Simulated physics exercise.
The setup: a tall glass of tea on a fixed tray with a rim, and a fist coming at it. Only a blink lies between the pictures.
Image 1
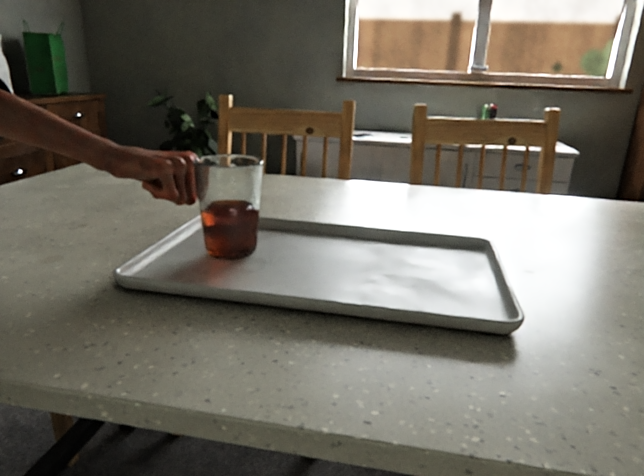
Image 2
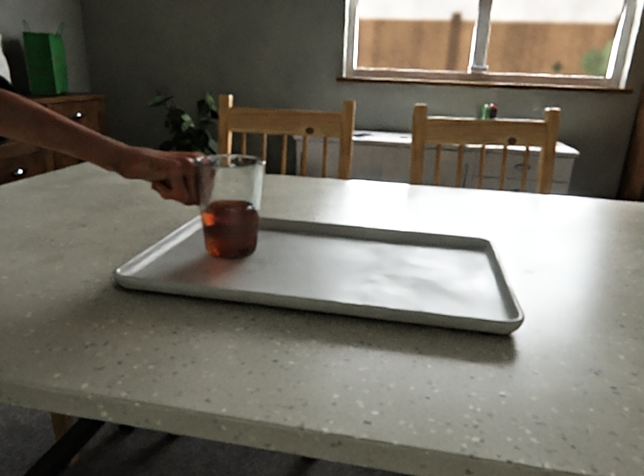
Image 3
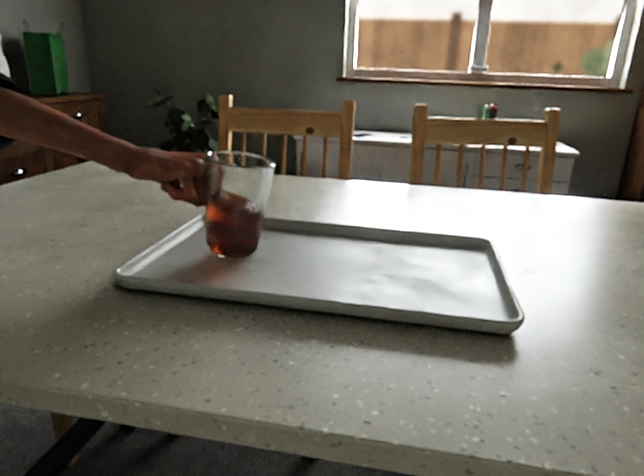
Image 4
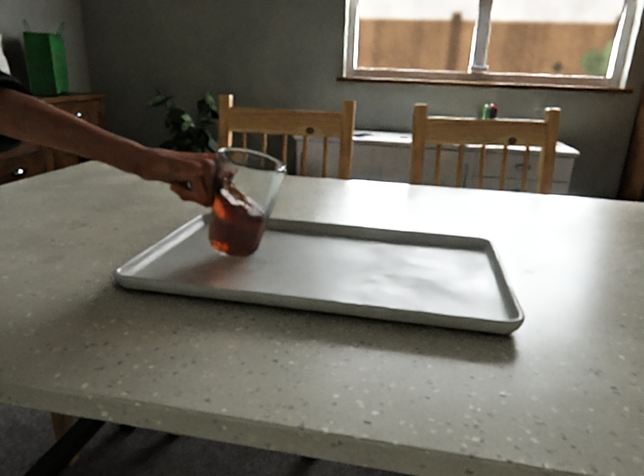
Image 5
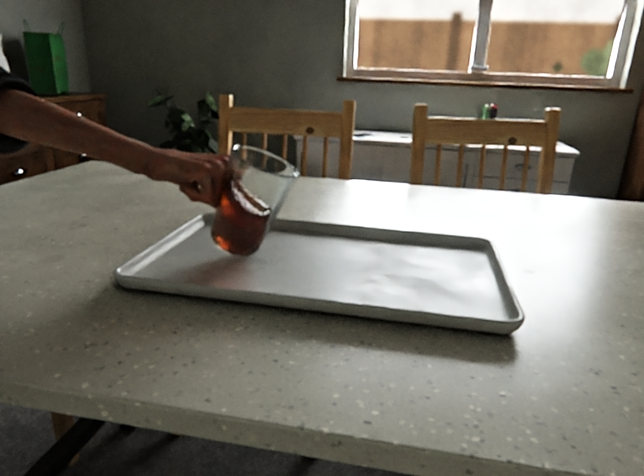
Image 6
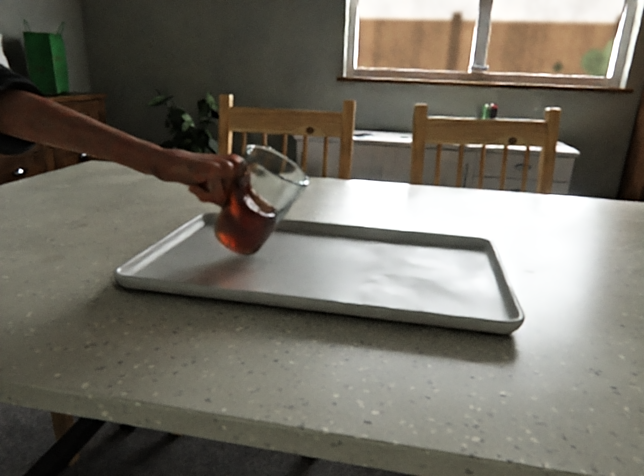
The clip shows a hand at the left holding a clear glass of reddish-brown tea upright over a pale tray on a speckled table, then tilting it steadily to the right as the liquid shifts inside.
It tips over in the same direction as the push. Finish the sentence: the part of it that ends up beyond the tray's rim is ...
It is more than a quarter.
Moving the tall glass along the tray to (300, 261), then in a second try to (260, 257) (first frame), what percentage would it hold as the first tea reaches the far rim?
It would be around 75 per cent, and then around 65 per cent.
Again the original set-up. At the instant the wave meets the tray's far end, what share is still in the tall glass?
55 % or thereabouts.
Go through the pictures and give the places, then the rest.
In the first picture, it leans 0°; its right rim is at (260, 165); the tea meets the walls at (208, 203) and (257, 207); the tray's far rim is at (504, 274); the tray is clear ahead.
In the second picture, it leans 0°; its right rim is at (260, 165); the tea meets the walls at (208, 203) and (256, 207).
In the third picture, it leans 7°; its right rim is at (271, 167); the tea meets the walls at (214, 190) and (257, 206).
In the fourth picture, it leans 14°; its right rim is at (283, 171); the tea meets the walls at (223, 178) and (265, 211).
In the fifth picture, it leans 21°; its right rim is at (294, 176); the tea meets the walls at (228, 187) and (273, 212).
In the sixth picture, it leans 29°; its right rim is at (306, 184); the tea meets the walls at (232, 196) and (280, 212).
A moment on, the tall glass lies on its side and 100 per cent is in the glass, 0 on the tray and 0 above or beyond its rim.
Next, the tall glass lies on its side and 51 per cent is in the glass, 43 on the tray and 6 above or beyond its rim.
Then the tall glass lies on its side and 26 per cent is in the glass, 52 on the tray and 21 above or beyond its rim.
Later the tall glass lies on its side and 14 per cent is in the glass, 41 on the tray and 46 above or beyond its rim.
At rest 54 per cent is held by tray and glass, 46 is off the tray.
